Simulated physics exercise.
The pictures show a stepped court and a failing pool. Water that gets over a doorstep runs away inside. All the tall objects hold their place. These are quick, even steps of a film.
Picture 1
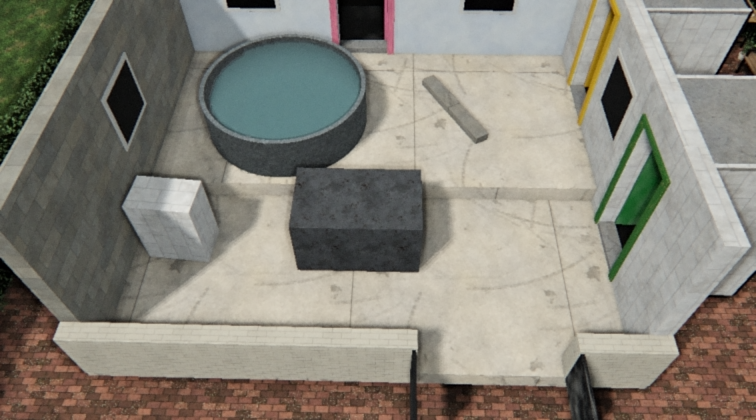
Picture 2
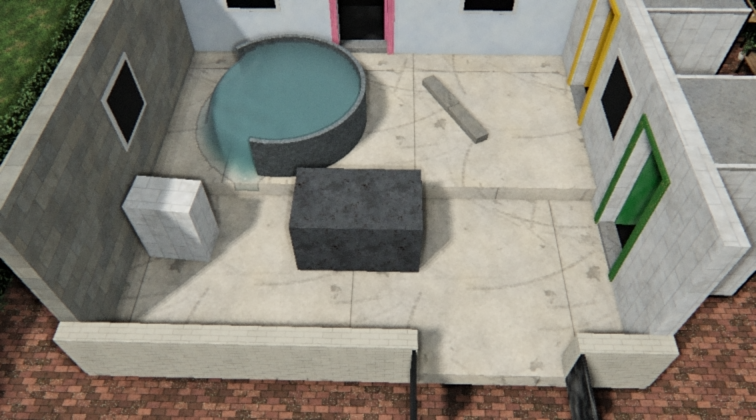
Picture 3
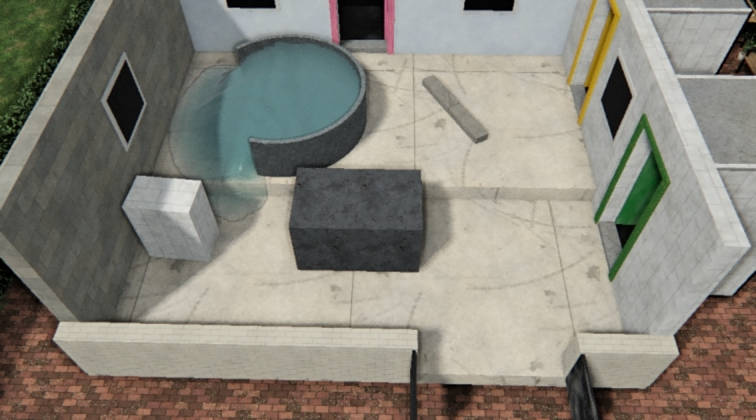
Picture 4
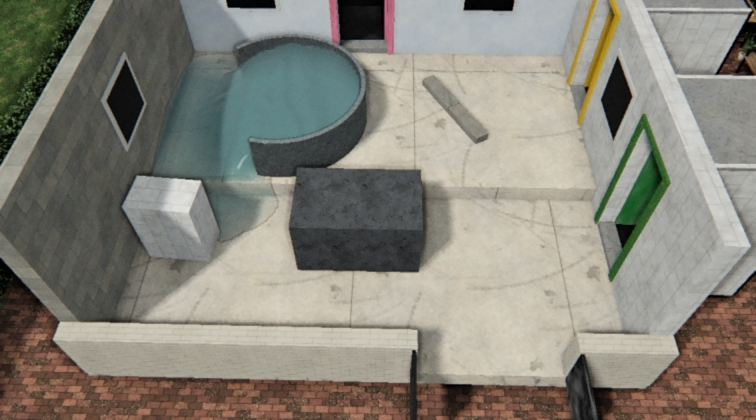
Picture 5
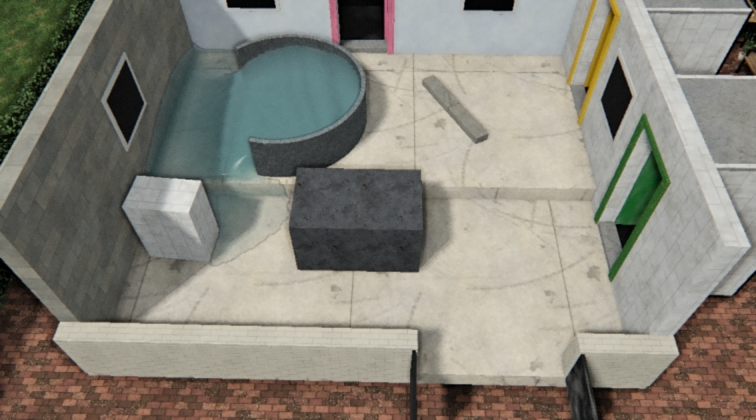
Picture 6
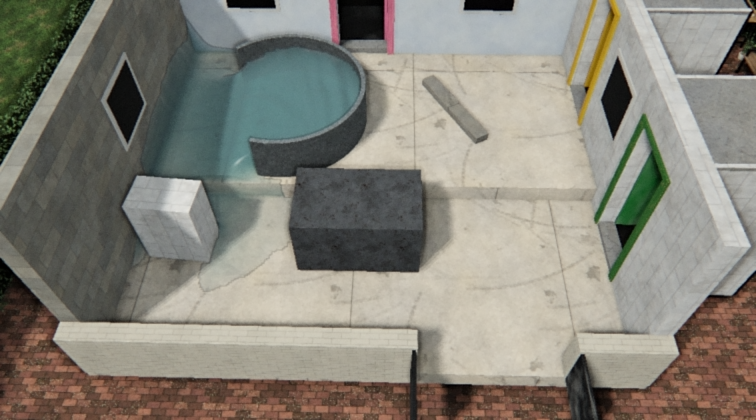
In the video, a round pool in a walled, stepped courtyard opens along its left side, and water pours out, spreads to the left wall, then runs over the step and around the white block onto the lower paving.
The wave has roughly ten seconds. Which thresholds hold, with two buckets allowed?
The yellow door floods; the pink door holds within the limit; the green door floods.
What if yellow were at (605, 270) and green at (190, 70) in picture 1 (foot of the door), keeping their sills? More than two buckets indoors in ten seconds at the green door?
One by one: The green door is over.
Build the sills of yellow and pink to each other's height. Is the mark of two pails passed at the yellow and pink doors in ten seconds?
In short: The yellow one holds; the pink one passes that mark.
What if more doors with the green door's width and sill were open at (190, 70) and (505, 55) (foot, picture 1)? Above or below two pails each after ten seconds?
As listed: Lets more in, holds.
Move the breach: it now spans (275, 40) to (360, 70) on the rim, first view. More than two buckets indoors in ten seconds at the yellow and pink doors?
In short: Yellow door lets more in, pink door passes that mark.
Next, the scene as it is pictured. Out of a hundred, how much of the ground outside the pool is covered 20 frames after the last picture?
I make it 65 per cent.
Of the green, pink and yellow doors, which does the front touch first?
First comes the pink-painted one.
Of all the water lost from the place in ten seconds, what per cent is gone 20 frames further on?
Some 0 per cent.
A moment on, water covers 25 % of the floor; the yellow door not reached, the pink door not reached, the green door not reached.
Next, water covers 35 % of the floor; the yellow door not reached, the pink door wet at the sill, nothing in, the green door not reached.
Then, water covers 65 % of the floor; the yellow door not reached, the pink door wet at the sill, nothing in, the green door not reached.
Later, water covers 85 % of the floor; the yellow door over two buckets in, the pink door wet at the sill, nothing in, the green door over two buckets in.
In the end, water covers 85 % of the floor; the yellow door over two buckets in, the pink door wet at the sill, nothing in, the green door far over two buckets in.
